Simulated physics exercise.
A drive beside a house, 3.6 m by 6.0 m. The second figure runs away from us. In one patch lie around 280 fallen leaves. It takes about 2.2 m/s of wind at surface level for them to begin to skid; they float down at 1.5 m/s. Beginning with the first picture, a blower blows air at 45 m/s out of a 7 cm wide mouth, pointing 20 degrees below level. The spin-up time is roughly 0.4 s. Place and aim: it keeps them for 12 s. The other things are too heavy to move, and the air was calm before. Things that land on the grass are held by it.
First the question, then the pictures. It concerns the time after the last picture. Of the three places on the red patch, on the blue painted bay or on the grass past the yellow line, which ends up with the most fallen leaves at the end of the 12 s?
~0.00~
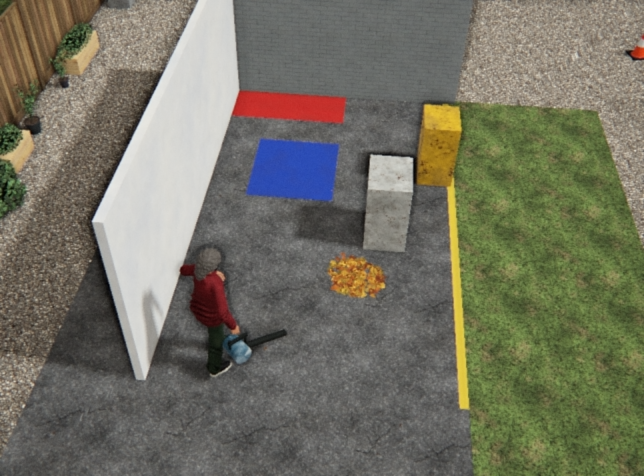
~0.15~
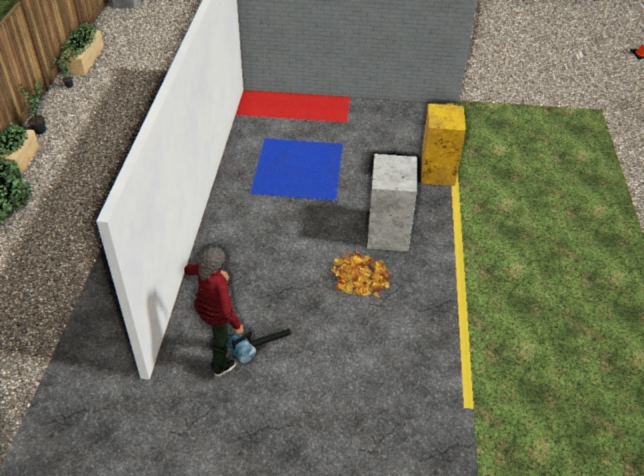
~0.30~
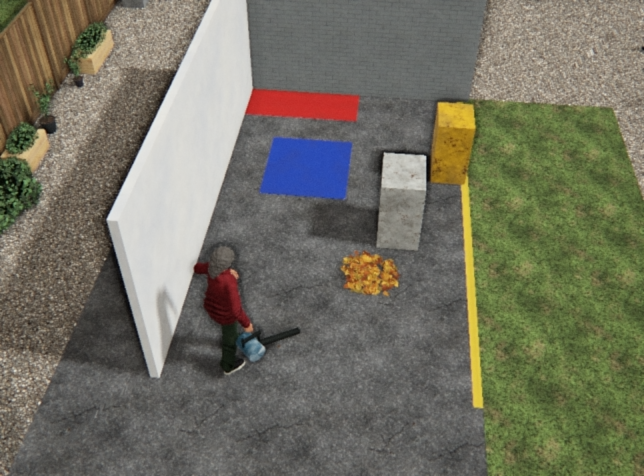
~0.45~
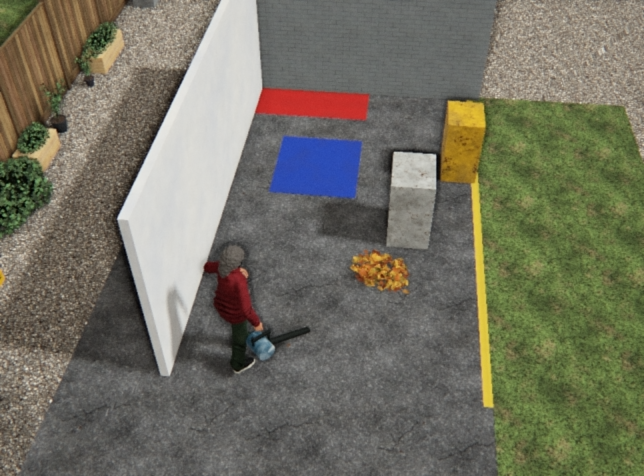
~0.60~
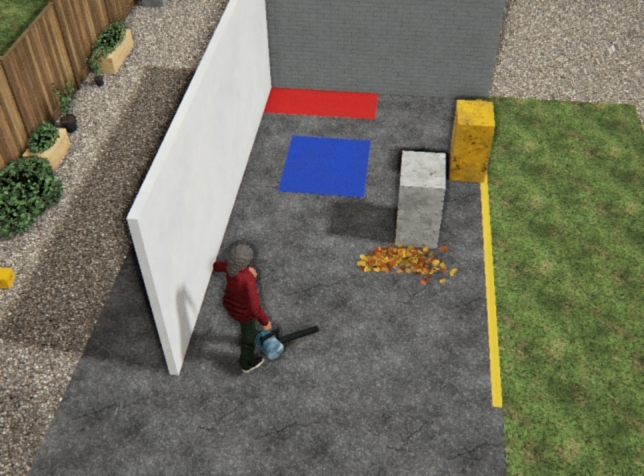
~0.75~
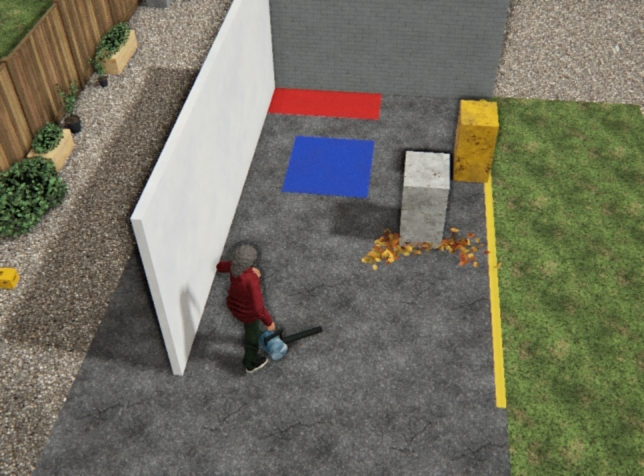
I would say the yellow one.
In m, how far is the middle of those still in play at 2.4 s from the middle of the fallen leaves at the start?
Around 1.8 m away.
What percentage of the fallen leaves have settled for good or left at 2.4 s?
The share is near 60 per cent.
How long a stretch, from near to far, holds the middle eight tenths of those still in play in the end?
The middle bunch covers about 1.2 m from near to far.
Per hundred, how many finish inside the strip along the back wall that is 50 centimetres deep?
Roughly 0 per cent.
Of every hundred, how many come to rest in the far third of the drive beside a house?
Roughly 10 in a hundred.
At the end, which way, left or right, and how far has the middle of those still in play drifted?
Net drift: Rightward, close to 1.4 m.
After 2.4 s the count stands so, 54 % are on the grass past the yellow line, 0 % on the red patch and 0 % on the blue painted bay; the middle of those still in play is near (497, 219).
After 3.8 s the count stands so, 59 % are on the grass past the yellow line, 0 % on the red patch and 0 % on the blue painted bay; the middle of those still in play is near (499, 216).
After 6.6 s the count stands so, 62 % are on the grass past the yellow line, 0 % on the red patch and 0 % on the blue painted bay; the middle of those still in play is near (498, 214).
After 12.0 s, at the end, 64 % are on the grass past the yellow line, 0 % on the red patch and 0 % on the blue painted bay; the middle of those still in play is near (498, 214).
